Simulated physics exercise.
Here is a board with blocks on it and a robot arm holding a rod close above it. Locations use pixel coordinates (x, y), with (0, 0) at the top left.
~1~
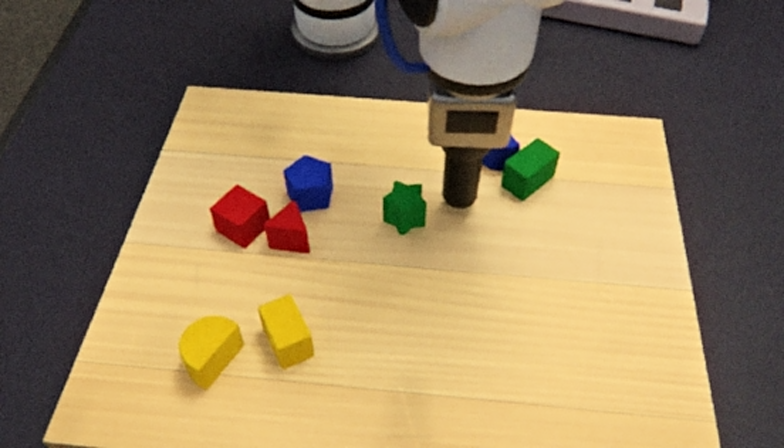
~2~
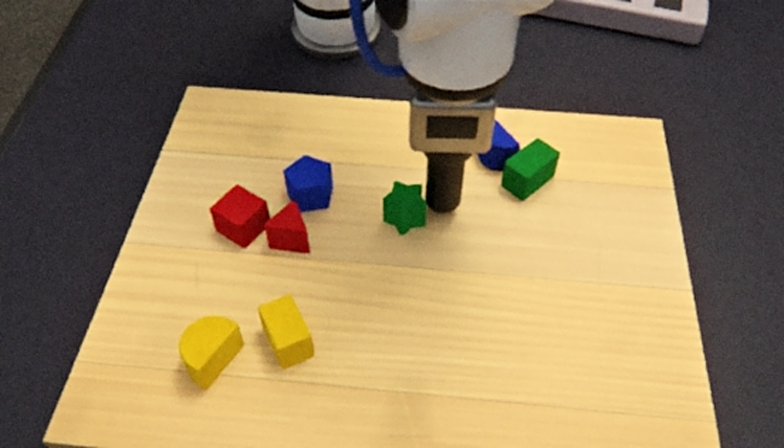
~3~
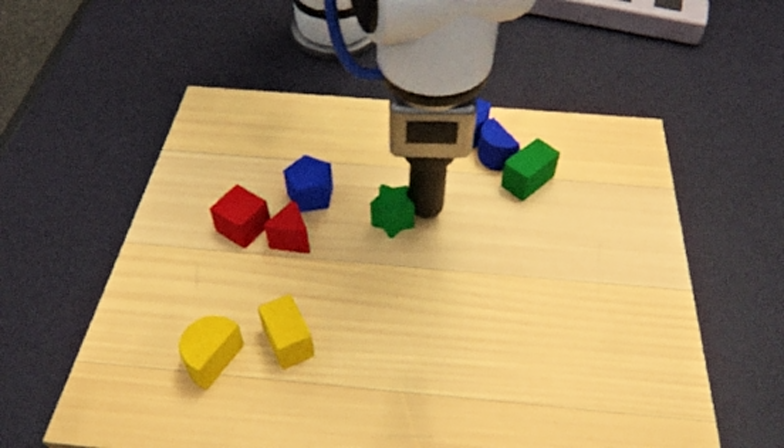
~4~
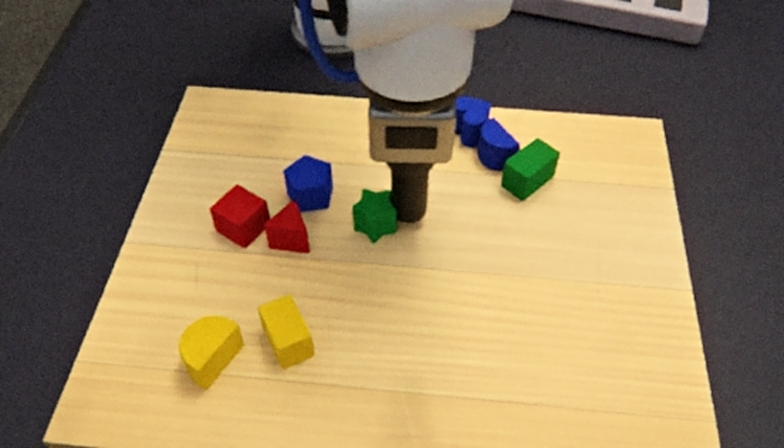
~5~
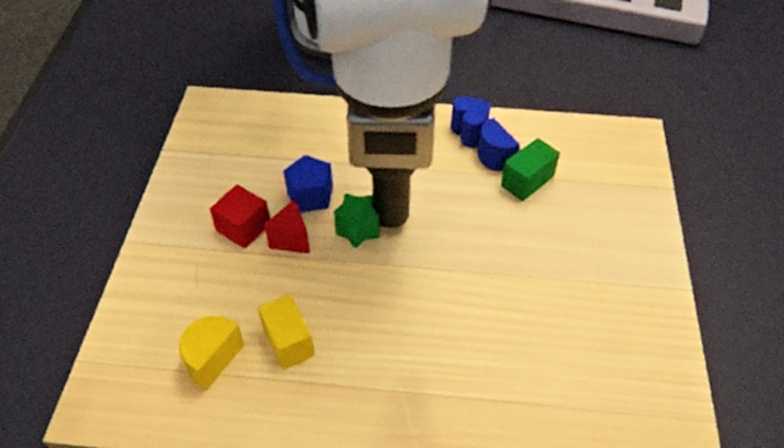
On a wooden board scattered with red, blue, yellow and green blocks, a robot arm moved its dark rod left to the green star-shaped block, then pushed it a short way left.
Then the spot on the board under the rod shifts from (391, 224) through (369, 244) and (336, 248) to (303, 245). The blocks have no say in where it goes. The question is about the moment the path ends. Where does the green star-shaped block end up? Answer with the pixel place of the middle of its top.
Around pixel (269, 209).
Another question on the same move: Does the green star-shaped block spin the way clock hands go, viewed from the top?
The answer is yes.
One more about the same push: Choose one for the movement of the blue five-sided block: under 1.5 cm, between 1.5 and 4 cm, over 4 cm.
That block covers short of 1.5 cm.
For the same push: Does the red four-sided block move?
I expect so.
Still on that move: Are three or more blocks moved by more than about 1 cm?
That would be a yes.
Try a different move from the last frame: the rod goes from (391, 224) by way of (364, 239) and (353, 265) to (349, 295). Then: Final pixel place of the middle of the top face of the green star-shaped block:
It sits at (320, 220).
On the path given first. Halfway along, rod at (353, 239); green star-shaped block at (320, 213), turned 40° clockwise.
At the end, rod at (302, 237); red four-sided block at (212, 197), turned 15° clockwise; red triangular piece at (235, 215), turned 10° clockwise; blue five-sided block unmoved; green star-shaped block at (269, 210), turned 40° clockwise.
